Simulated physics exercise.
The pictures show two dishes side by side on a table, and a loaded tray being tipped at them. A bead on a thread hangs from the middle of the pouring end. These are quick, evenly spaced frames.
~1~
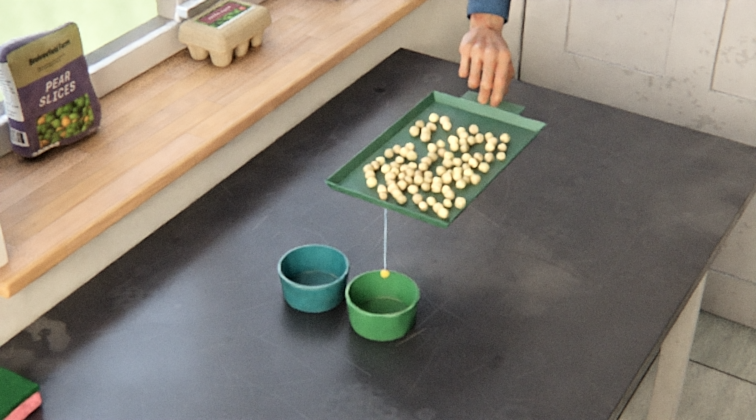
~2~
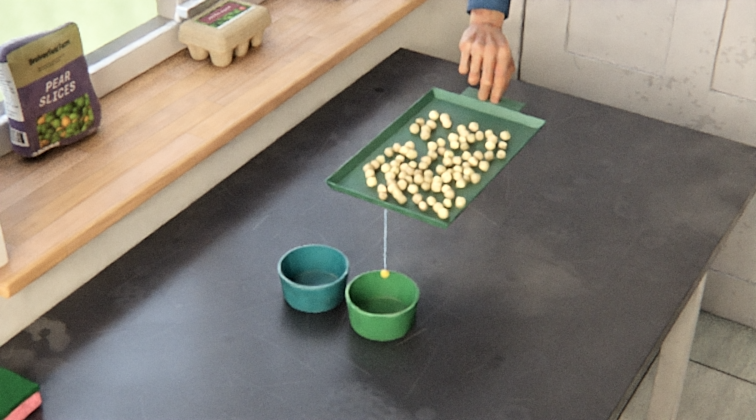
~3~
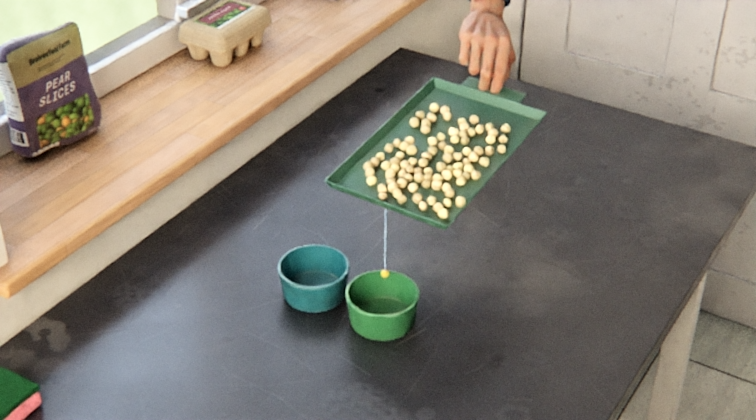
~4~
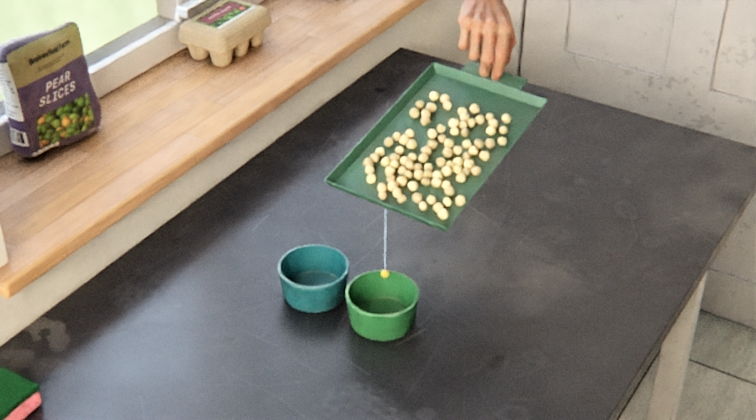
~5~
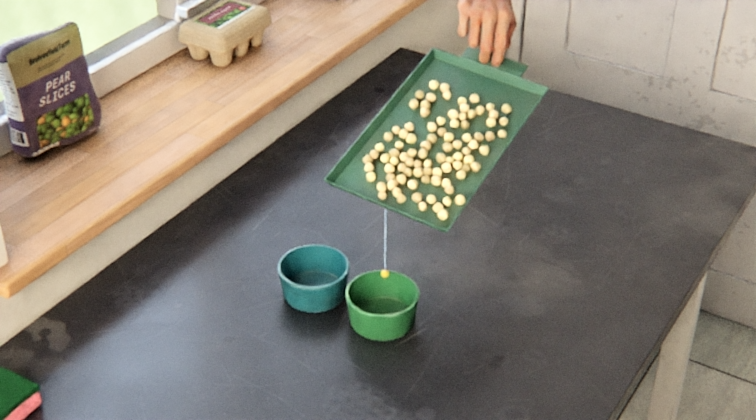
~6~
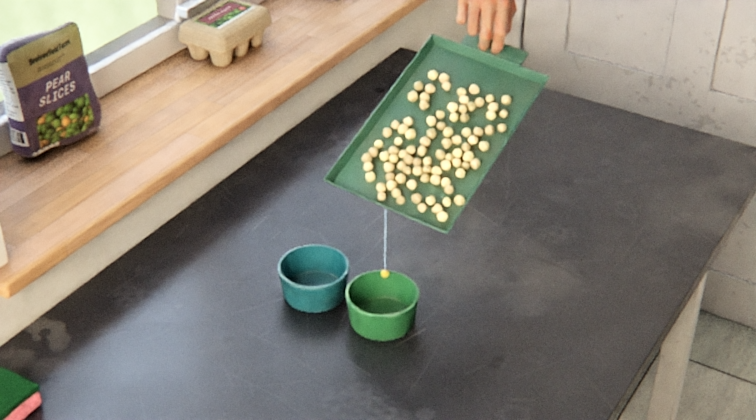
In this clip, a hand holds a green tray of macadamia nuts above a teal dish and a green dish, then raises the handle end, tilting the tray increasingly toward its lower right corner while the hanging bead stays still.
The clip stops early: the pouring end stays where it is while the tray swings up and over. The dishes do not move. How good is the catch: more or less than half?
Caught overall: Only the smaller part.
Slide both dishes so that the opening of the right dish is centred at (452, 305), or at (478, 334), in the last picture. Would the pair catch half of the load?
First the smaller part, then over half.
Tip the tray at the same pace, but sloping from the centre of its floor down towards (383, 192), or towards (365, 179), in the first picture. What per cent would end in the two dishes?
In turn 60 and 80 in a hundred.
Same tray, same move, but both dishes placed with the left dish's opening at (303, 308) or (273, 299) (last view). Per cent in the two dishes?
In turn 0 and 0 in a hundred.
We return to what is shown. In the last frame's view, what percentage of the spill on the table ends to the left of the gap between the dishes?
Near 10 %.
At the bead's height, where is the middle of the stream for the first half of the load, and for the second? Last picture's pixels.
Around (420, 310) and then (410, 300).
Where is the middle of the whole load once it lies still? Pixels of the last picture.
Close to (410, 338).
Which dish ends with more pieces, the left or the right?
Fuller: The dish on the right.
Soon, tray tipped steeply; most on the tray; a stray few in the right dish; a stray few outside both; about a quarter in the air.
A while on, tray tipped past a quarter turn; about a quarter in the right dish; about two thirds outside both; a small part in the air.
Towards the end, tray tipped past a quarter turn; about a quarter in the right dish; a stray few in the left dish; about two thirds outside both.
Finally, tray tipped past a quarter turn; about a quarter in the right dish; a stray few in the left dish; about two thirds outside both.
